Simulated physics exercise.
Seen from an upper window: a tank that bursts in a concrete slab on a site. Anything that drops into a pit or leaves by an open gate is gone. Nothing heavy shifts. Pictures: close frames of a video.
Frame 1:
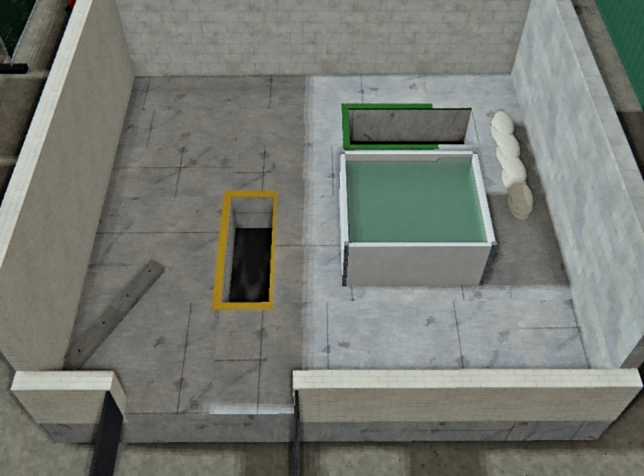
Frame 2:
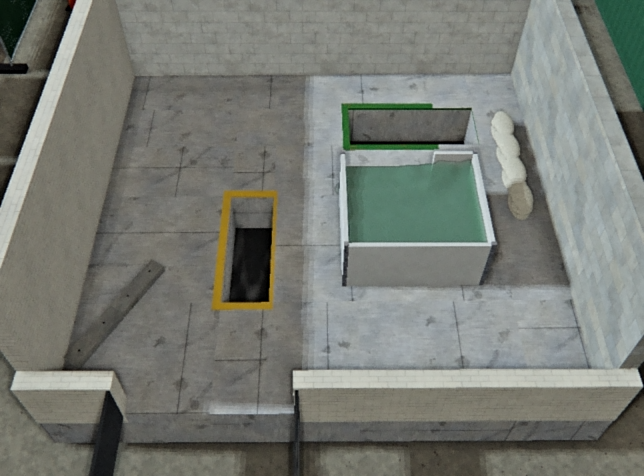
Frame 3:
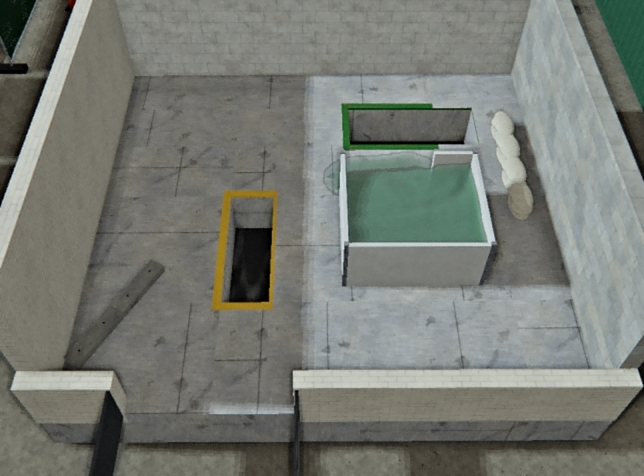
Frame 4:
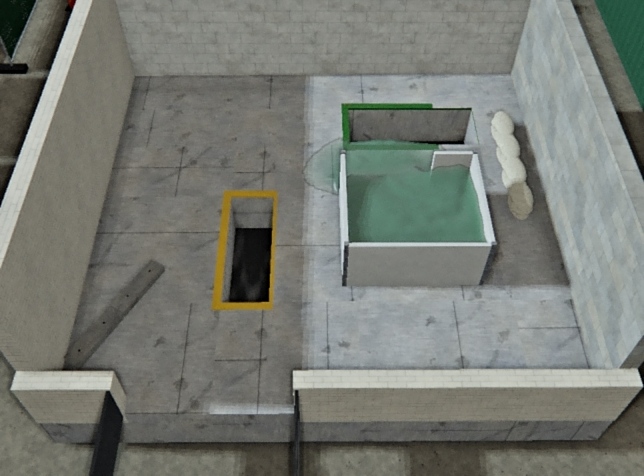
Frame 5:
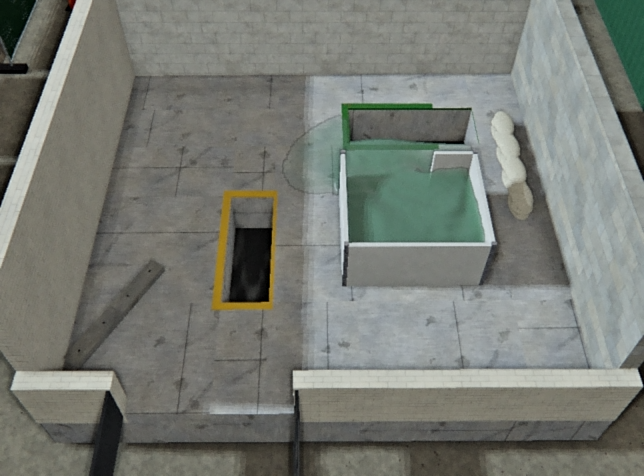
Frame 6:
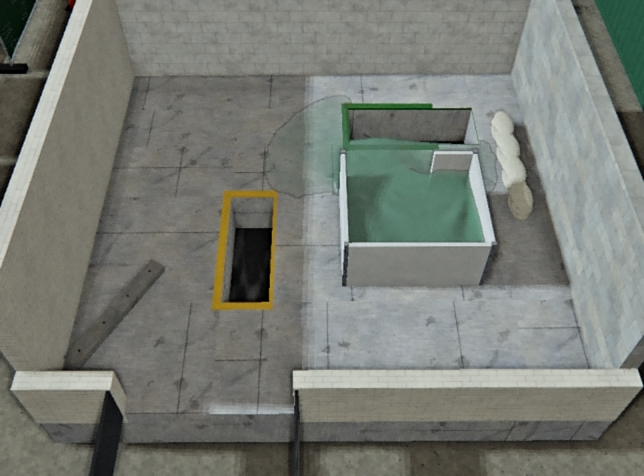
A tank of green water bursts at its far side and spreads across the concrete slab.
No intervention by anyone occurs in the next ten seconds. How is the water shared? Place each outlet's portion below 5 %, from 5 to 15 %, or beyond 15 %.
At the end, the gate never reaches five per cent; the yellow pit never reaches five per cent; the green pit clears fifteen per cent.
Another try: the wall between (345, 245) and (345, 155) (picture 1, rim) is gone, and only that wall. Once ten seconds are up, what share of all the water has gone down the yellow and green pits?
Roughly, in per cent: Yellow 80, green 0.
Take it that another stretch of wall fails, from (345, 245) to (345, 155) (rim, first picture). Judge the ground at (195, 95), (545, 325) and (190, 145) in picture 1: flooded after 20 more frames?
Going point by point: Waterlogged, left unwetted, waterlogged.
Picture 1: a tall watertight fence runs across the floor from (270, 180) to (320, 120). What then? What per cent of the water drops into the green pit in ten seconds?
In per cent: Green 75.
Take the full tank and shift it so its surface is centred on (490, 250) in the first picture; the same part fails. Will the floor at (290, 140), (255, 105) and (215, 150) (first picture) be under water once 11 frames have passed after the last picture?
In sequence: Inundated, next inundated, then inundated.
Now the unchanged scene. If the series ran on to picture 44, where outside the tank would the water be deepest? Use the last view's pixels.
Close to (69, 349).
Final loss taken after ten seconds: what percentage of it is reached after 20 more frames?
Near 70 in a hundred.
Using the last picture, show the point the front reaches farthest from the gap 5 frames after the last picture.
About at (240, 79).
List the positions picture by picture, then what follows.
The first picture shows the tank at (414, 200) is whole and still.
In the second picture, water pours out on the tank's far side and has run to a hidden place.
In the third picture, the front is at a hidden place, out from the gap on the tank's far side.
In the fourth picture, water pours out on the tank's far side and has run to (434, 146).
In the fifth picture, the front is at (339, 119), out from the gap on the tank's far side.
In the sixth picture, water pours out on the tank's far side and has run to (325, 101).
A moment on, water covers 20 % of the floor; the gate 0 %, the yellow pit 0 %, the green pit 25 %.
Next, water covers 25 % of the floor; the gate 0 %, the yellow pit 0 %, the green pit 39 %.
Then, water covers 30 % of the floor; the gate 0 %, the yellow pit 0 %, the green pit 50 %.
Later, water covers 45 % of the floor; the gate 0 %, the yellow pit 0 %, the green pit 61 %.
In the end, water covers 45 % of the floor; the gate 0 %, the yellow pit 3 %, the green pit 67 %.
